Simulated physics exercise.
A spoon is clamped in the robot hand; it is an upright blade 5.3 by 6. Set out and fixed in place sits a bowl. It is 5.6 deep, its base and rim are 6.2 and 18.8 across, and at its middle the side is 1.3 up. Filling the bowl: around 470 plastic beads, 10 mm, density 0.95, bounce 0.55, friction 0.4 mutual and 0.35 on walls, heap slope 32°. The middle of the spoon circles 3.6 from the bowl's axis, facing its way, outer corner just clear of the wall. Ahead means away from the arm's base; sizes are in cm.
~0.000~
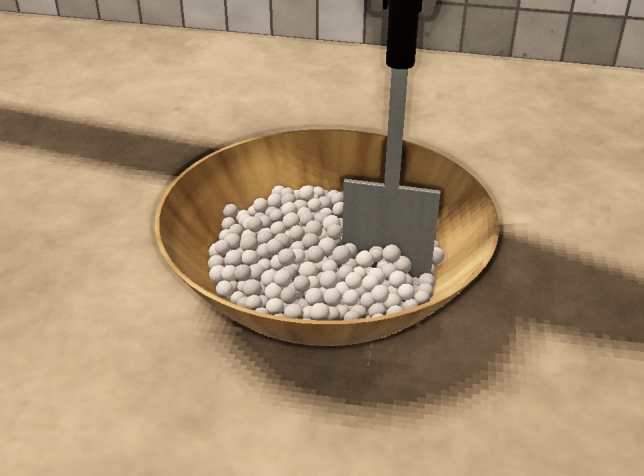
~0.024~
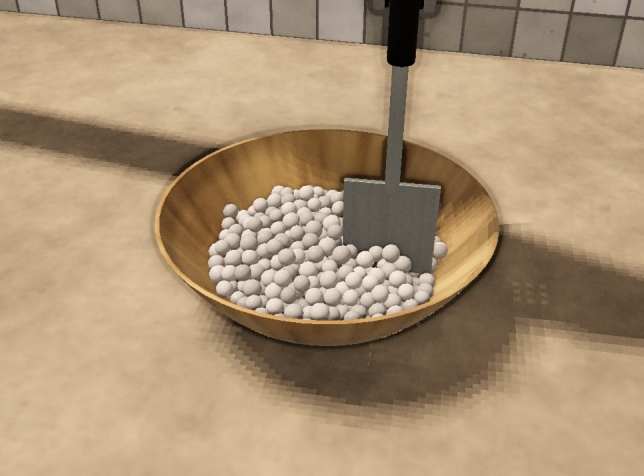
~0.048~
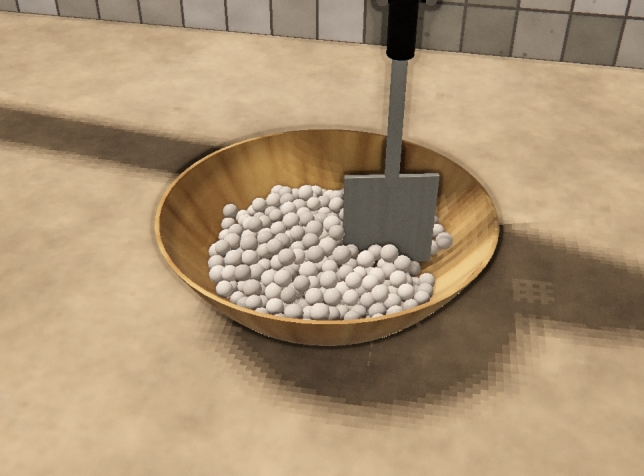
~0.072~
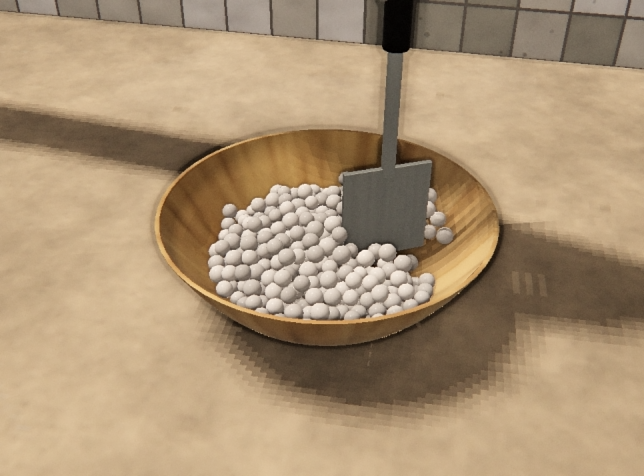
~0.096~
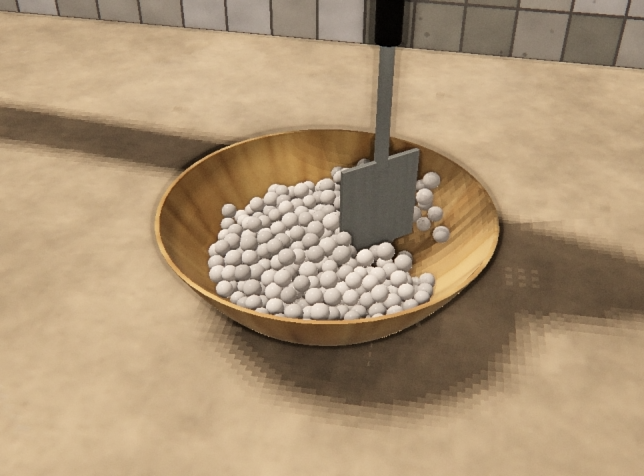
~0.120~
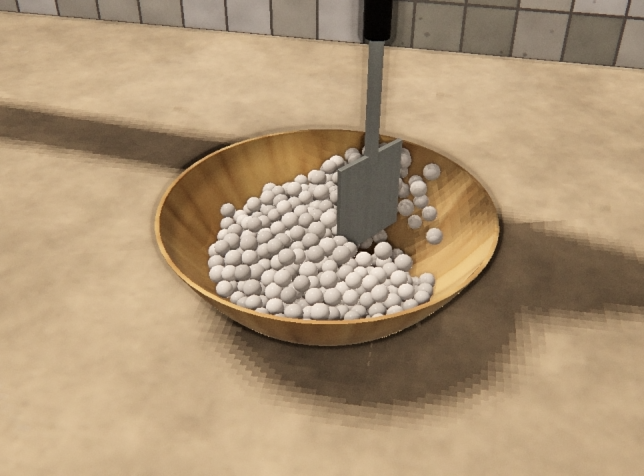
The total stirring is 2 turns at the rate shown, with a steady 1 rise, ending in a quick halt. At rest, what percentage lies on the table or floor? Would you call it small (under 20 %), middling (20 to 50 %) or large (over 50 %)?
I would call it small.
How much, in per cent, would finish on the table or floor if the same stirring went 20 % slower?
Near 5 in a hundred, it would be.
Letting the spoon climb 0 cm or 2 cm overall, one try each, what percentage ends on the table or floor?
I'd reckon around 20 and 10 per cent.
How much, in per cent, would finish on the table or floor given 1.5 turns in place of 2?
About 10 per cent.
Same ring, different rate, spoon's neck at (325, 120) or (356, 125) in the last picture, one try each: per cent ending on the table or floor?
Near 40 in a hundred for the first and near 25 in a hundred for the second.
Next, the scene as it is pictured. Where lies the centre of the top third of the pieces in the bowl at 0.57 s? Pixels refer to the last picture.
Upper-third centre: Approx. (412, 260) px.
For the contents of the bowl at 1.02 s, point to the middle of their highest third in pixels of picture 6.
In the final view it lies at about (254, 261).
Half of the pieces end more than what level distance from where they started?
8 centimetres.
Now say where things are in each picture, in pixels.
Spoon neck at (393, 162), 0° round; upper third of the load around (322, 242), from x 215 to 435, top at y 190; 467 in the bowl, in the first picture.
Spoon neck at (394, 159), 4° round; upper third of the load around (322, 239), from x 215 to 440, top at y 190, in the second picture.
Spoon neck at (394, 152), 16° round; upper third of the load around (325, 233), from x 215 to 445, top at y 185, in the third picture.
Spoon neck at (390, 144), 30° round; upper third of the load around (329, 227), from x 215 to 445, top at y 175, in the fourth picture.
Spoon neck at (382, 137), 44° round; upper third of the load around (329, 219), from x 215 to 440, top at y 165, in the fifth picture.
Spoon neck at (372, 131), 58° round; upper third of the load around (328, 212), from x 215 to 435, top at y 150; 467 in the bowl, in the sixth picture.
By 0.57 s, 318° round, highest piece 7 above the table; 434 in the bowl, 23 on the table or floor, 10 in flight or on the tool.
By 1.02 s, 218° round, highest piece 7 above the table; 414 in the bowl, 50 on the table or floor, 3 in flight or on the tool.
By 1.45 s, 0° round, highest piece 5 above the table; 412 in the bowl, 55 on the table or floor.
By 2.15 s, 0° round, highest piece 5 above the table; 412 in the bowl, 55 on the table or floor.
Final count, 412 in the bowl, 55 on the table or floor. That is 12 % on the table or floor.
